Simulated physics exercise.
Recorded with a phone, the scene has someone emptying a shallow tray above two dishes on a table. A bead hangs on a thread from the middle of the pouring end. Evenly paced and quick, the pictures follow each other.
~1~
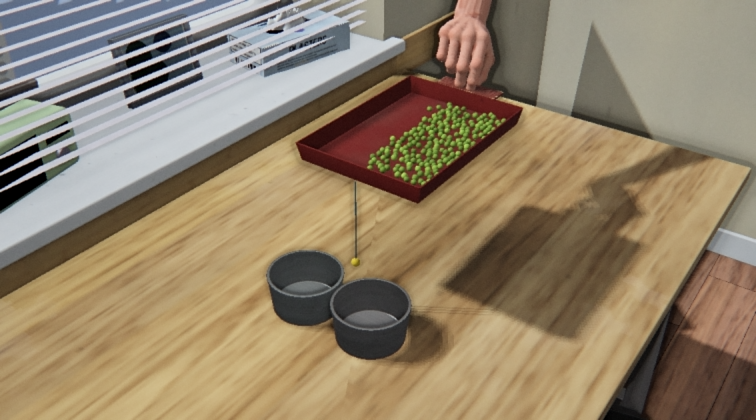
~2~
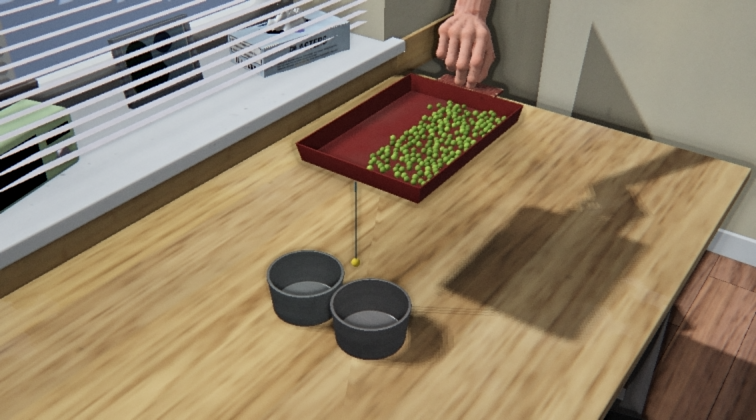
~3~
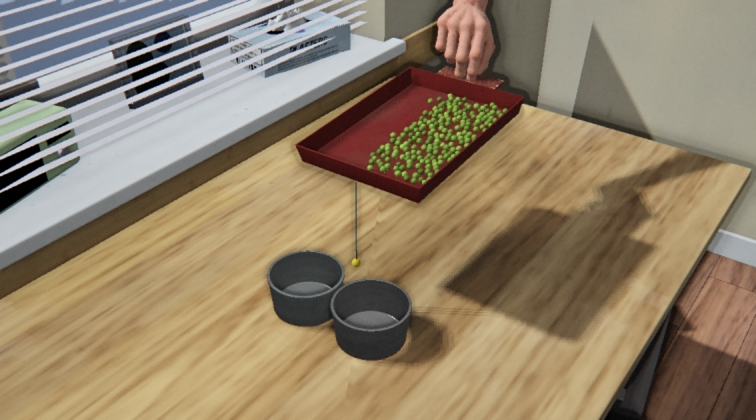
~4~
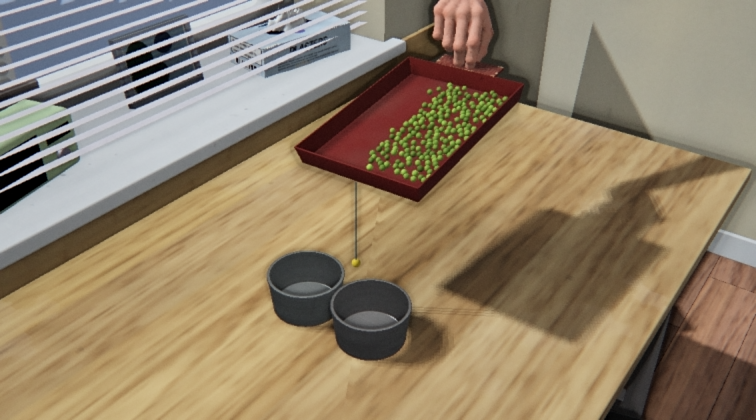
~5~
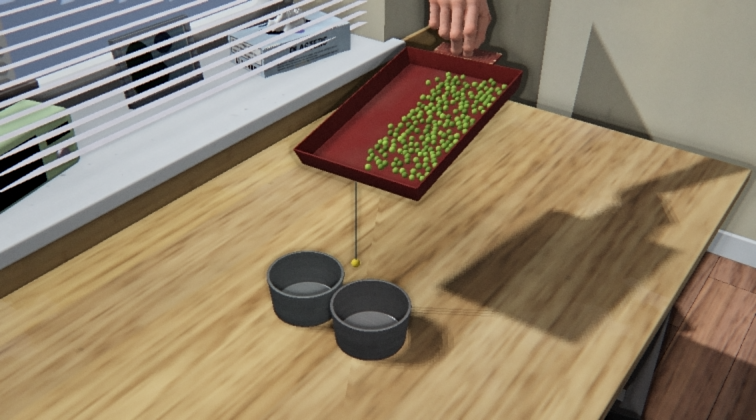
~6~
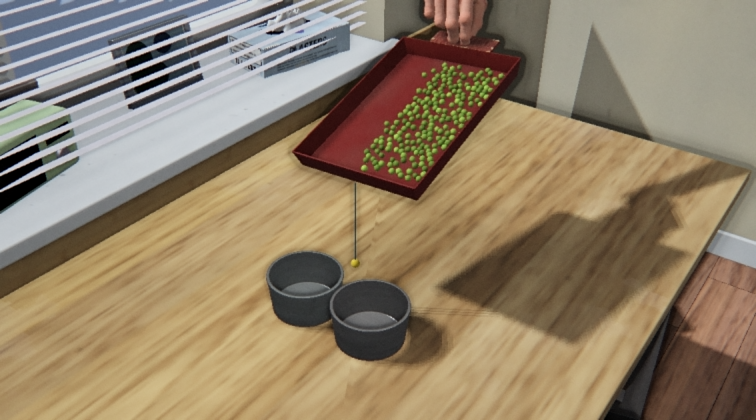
At first, a hand holds a shallow red tray of small green dried peas nearly level above a wooden table with two dark dishes, a yellow bead hanging from its near edge. Then the hand gradually raises the far end, tilting the tray toward the dishes, and the peas shift slightly and spread.
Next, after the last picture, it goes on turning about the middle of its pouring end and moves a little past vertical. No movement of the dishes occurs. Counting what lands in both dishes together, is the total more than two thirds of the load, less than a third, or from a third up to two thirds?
The total is more than two thirds of the load.
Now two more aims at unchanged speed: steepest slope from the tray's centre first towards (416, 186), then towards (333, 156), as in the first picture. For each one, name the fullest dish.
So, first the one on the right side, and second the one on the left side.
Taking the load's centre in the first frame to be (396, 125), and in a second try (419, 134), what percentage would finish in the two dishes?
First about 90, then 80 per cent.
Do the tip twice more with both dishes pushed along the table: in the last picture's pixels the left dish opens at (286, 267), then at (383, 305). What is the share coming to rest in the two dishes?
Trial 1 about 90 %, trial 2 about 0 %.
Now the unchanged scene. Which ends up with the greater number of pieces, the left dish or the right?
In the end, more sits in the leftmost one.
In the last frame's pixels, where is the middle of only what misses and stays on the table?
Check roughly (248, 339) and you'll find the middle.
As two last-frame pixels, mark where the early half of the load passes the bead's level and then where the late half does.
Around (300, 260), followed by around (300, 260).
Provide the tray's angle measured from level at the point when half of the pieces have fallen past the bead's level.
It is at around 110 degrees by then.
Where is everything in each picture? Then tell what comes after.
The first frame shows corners of the pouring end at (301, 142) and (419, 185), level; middle of the load at (442, 142), dried peas; left dish at (282, 304); right dish at (347, 337); bead on its thread at (356, 262).
The second frame shows corners of the pouring end at (301, 143) and (418, 185), level; middle of the load at (442, 141).
The third frame shows corners of the pouring end at (301, 144) and (418, 185), tipped barely, lowest at the left corner; middle of the load at (442, 136).
The fourth frame shows corners of the pouring end at (300, 146) and (417, 185), tipped a little, lowest at the left corner; middle of the load at (442, 130).
The fifth frame shows corners of the pouring end at (299, 148) and (415, 185), tipped a little, lowest at the left corner; middle of the load at (440, 123).
The sixth frame shows corners of the pouring end at (297, 150) and (413, 185), tipped clearly, lowest at the left corner; middle of the load at (437, 118), about a quarter on the move; left dish at (281, 305); right dish at (347, 339).
Soon, tray tipped steeply; nearly all on the tray; a stray few outside both; a small part in the air.
A while on, tray tipped past a quarter turn; about a third on the tray; a stray few in the right dish; about a quarter in the left dish; a small part outside both; about a third in the air.
Towards the end, tray tipped past a quarter turn; a small part in the right dish; most in the left dish; about a quarter outside both.
Finally, tray tipped past a quarter turn; a small part in the right dish; most in the left dish; about a quarter outside both.
